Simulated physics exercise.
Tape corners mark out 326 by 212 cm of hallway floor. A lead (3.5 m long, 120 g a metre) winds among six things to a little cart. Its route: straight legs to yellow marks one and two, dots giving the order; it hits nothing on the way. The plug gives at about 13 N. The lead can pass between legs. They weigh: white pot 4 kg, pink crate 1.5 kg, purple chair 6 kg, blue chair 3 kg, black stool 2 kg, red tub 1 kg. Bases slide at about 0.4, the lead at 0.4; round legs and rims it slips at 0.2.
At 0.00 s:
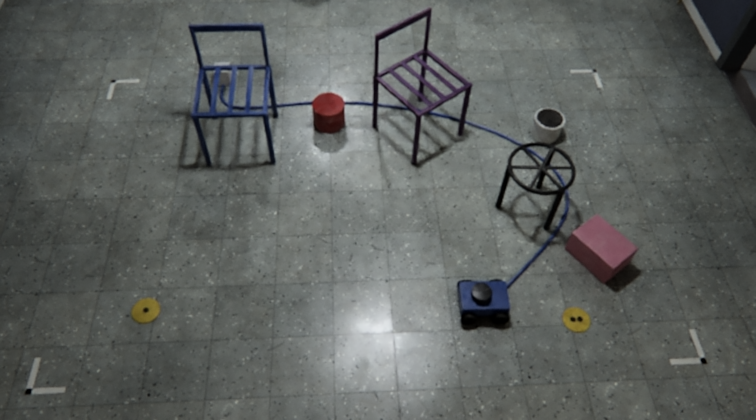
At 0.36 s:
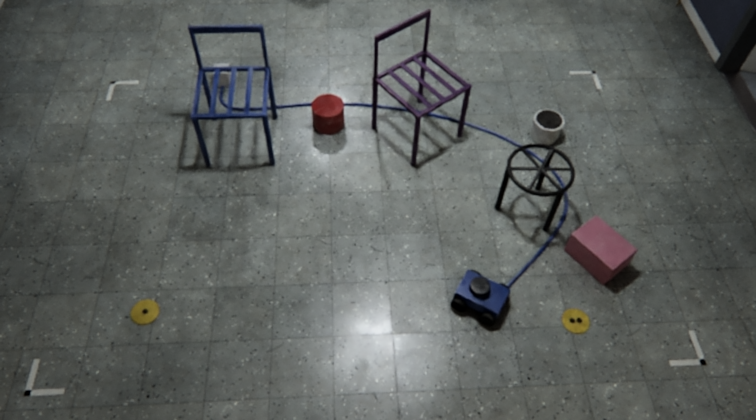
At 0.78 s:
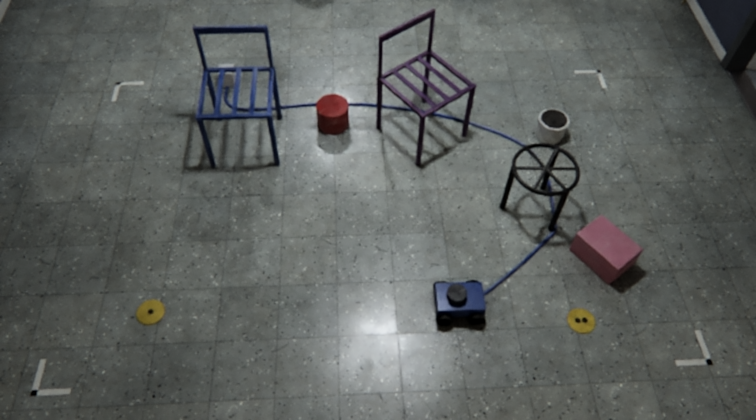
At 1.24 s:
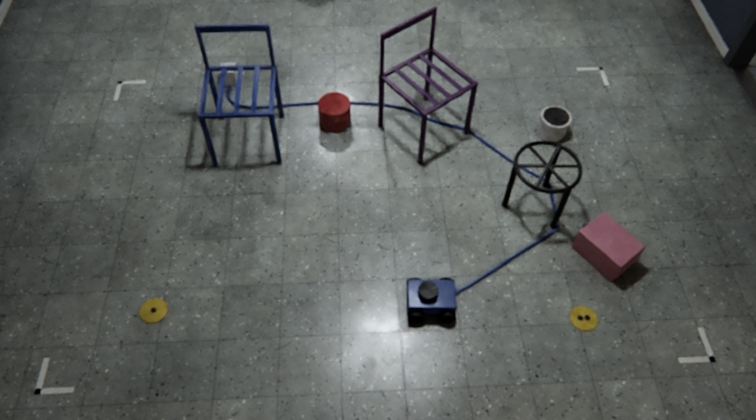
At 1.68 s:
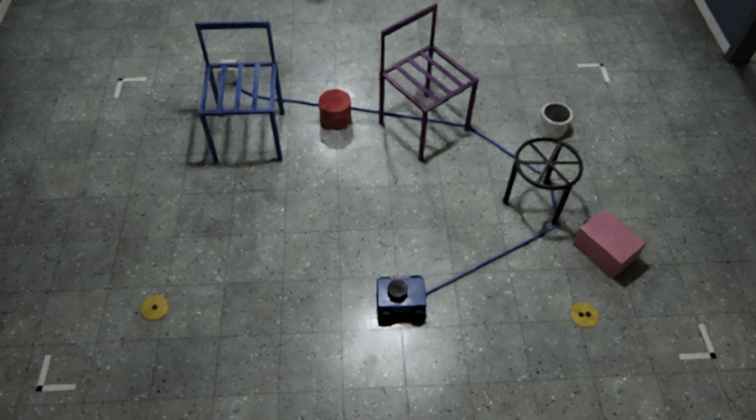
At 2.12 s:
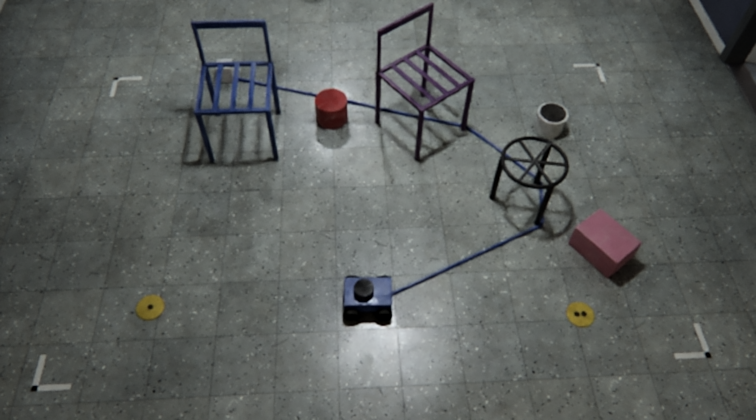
A blue chair stands at the upper left of a grey tiled floor seen from high above, with a purple chair, red tub, white pot, black stool and pink crate curving rightward. A blue lead winds among them to a small blue cart, which turns slightly, then rolls left between two yellow discs. The lead straightens behind it, the stool shifts slightly, and the view wavers faintly.
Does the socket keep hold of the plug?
In the end the plug gets yanked out.
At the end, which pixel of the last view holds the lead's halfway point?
At about (430, 176).
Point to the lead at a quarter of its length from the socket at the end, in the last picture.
At about (431, 119).
By 4.5 s, cart at (218, 301), 7 N at the fixed end; black stool 63 cm off its start.
By 7.0 s, cart at (260, 308), plug out; black stool 77 cm off its start.
By 9.4 s, cart at (429, 311), plug out; black stool 77 cm off its start at (402, 134).
By 11.9 s, cart at (580, 313), plug out; black stool 77 cm off its start.
By 12.3 s, cart at (580, 313), plug out; black stool 77 cm off its start at (402, 134).
